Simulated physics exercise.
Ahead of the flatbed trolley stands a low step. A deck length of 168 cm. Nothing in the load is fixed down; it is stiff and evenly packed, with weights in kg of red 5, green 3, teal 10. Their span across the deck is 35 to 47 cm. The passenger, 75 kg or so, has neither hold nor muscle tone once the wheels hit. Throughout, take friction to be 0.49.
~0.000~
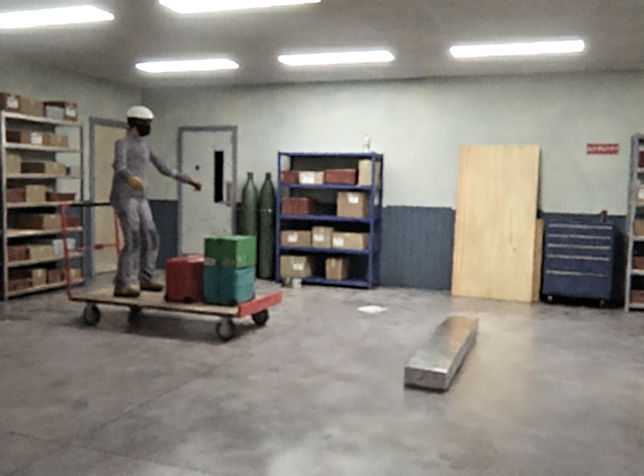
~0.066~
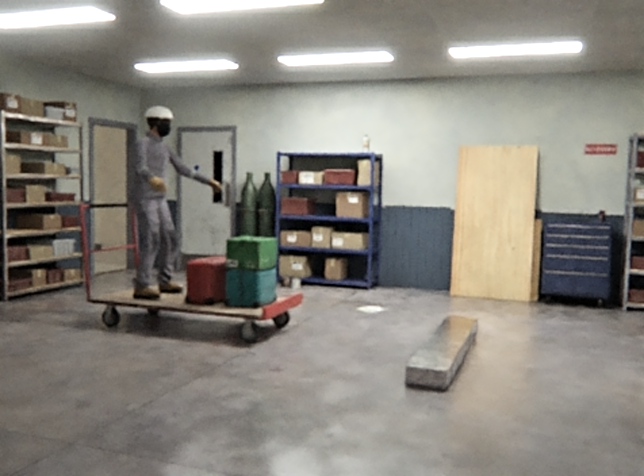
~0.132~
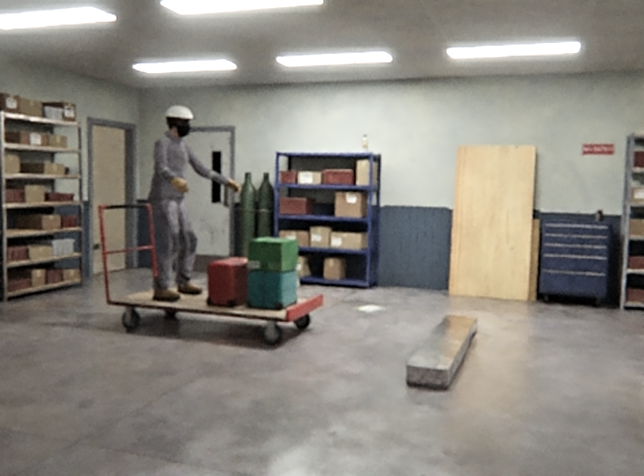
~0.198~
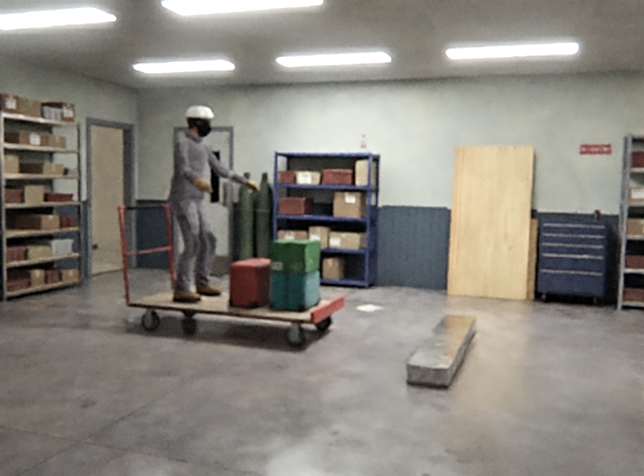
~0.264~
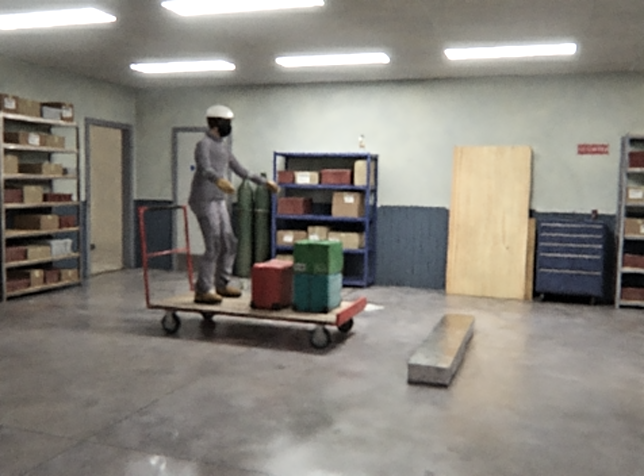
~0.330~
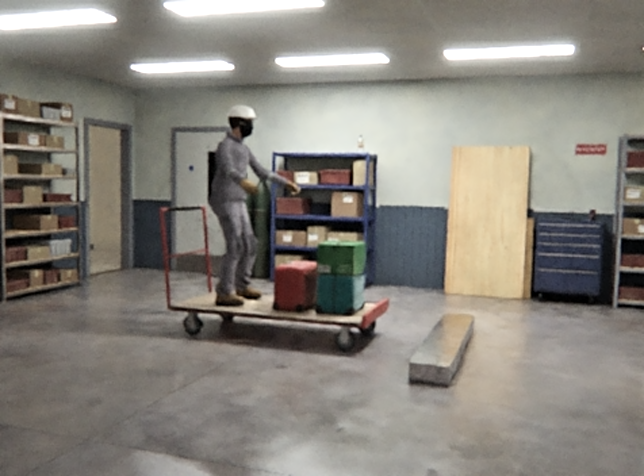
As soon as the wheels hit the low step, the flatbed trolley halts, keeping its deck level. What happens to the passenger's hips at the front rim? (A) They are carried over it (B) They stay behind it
Option A: They are carried over it.
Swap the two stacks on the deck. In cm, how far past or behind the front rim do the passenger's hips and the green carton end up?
Hips 30 past, green 80 past.
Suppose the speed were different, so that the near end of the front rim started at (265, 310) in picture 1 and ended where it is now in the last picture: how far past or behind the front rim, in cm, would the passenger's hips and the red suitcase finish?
Hips 60 behind, red 50 behind.
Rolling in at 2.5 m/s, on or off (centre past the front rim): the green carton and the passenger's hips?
In that case green off, hips on.
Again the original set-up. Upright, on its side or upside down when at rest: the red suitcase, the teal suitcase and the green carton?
Final poses - red: Base down; teal: Top down; green: Top down.
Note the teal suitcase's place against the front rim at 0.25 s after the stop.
Roughly 20 cm short of the front rim.
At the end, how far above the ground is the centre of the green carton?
10 cm.
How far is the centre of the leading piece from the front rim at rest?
140 cm past it.
Impact comes at 0.50 s.
After 0.75 s the passenger's hips are 67 cm behind the rim, near (362, 230) in the last picture's view.
After 1.05 s the passenger's hips are 29 cm behind the rim, near (407, 256) in the last picture's view.
After 1.50 s the passenger's hips are 38 cm past the rim, near (493, 289) in the last picture's view.
When all is still (4.4 s), past the rim, green carton, teal suitcase and the passenger's hips; behind it, red suitcase.
